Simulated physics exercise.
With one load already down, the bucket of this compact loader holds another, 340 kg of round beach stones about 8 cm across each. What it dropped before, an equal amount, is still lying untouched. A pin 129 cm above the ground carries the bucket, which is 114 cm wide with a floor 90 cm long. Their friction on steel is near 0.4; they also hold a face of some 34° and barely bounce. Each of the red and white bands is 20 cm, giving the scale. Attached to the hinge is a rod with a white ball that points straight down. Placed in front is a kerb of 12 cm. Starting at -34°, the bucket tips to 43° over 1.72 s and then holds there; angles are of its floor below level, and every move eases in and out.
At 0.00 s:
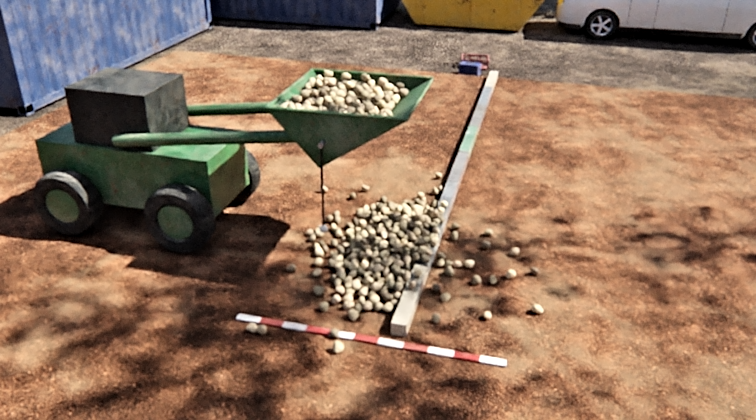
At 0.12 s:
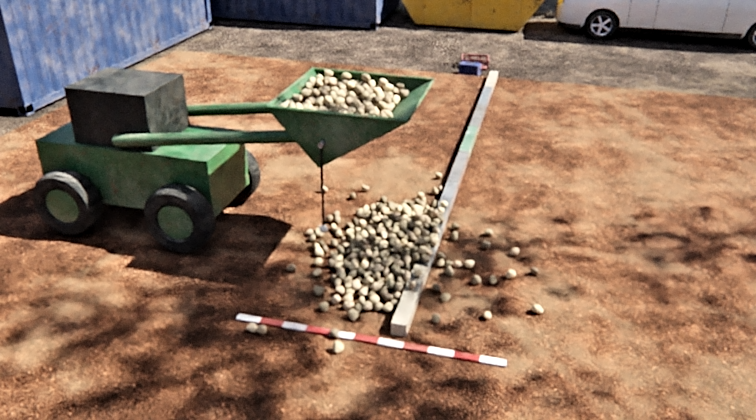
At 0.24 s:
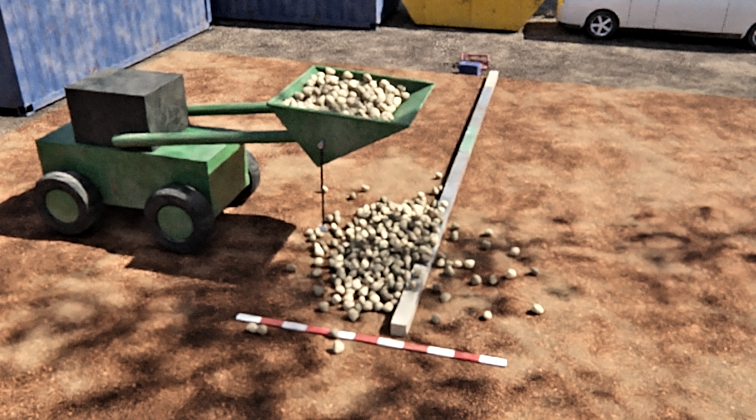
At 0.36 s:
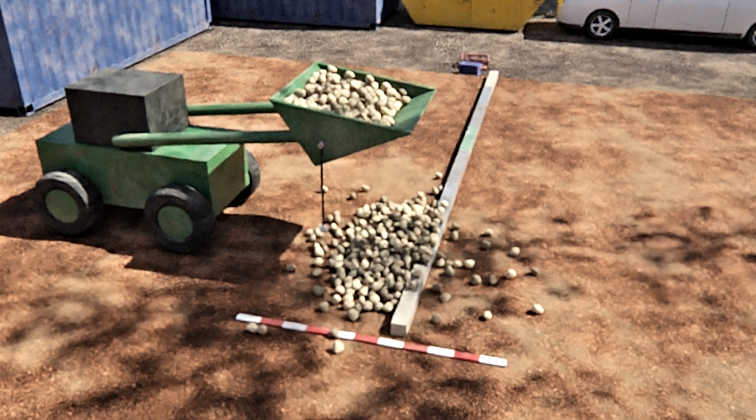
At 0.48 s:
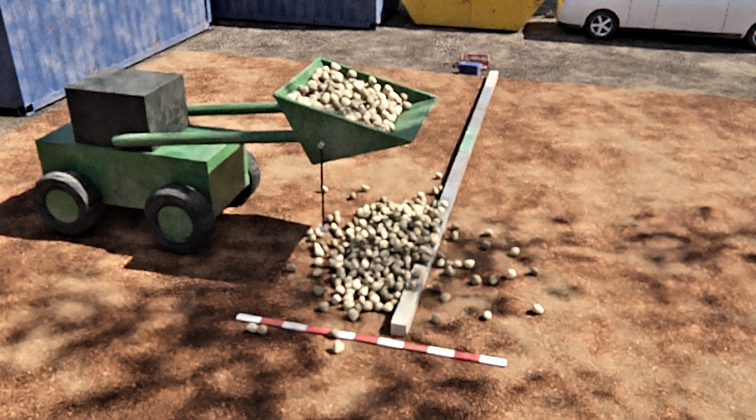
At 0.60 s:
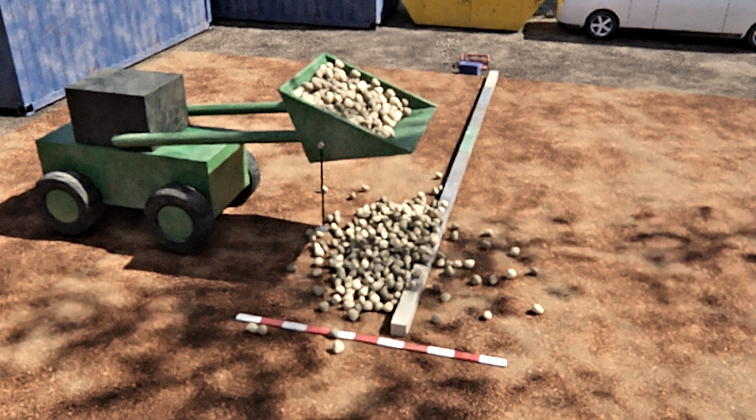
Green toy-like loader standing beside a stone pile and kerb, slowly tilting its stone-filled bucket forward as the stones inside shift.
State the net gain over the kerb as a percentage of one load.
71 %.
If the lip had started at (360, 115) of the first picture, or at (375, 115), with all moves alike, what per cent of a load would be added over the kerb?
I'd say close to 15 per cent for one and close to 30 per cent for the other, in that order.
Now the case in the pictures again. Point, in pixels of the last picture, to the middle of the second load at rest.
(458, 250).
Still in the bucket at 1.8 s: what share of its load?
About 15 percent.
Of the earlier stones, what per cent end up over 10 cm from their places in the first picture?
Roughly 10 per cent of them.
After 1.3 s the floor is at 31°; in per cent of one load, 94 in the bucket, 102 on this side of the kerb, 4 over the kerb; the foremost stones are at (506, 271).
After 1.8 s the floor is at 43°; in per cent of one load, 16 in the bucket, 148 on this side of the kerb, 36 over the kerb; the foremost stones are at (510, 277).
After 2.2 s the floor is at 43°; in per cent of one load, 0 in the bucket, 135 on this side of the kerb, 65 over the kerb; the foremost stones are at (552, 276).
After 4.8 s the floor is at 43°; in per cent of one load, 0 in the bucket, 125 on this side of the kerb, 75 over the kerb; the foremost stones are at (612, 264). Net gain over the kerb, 71.
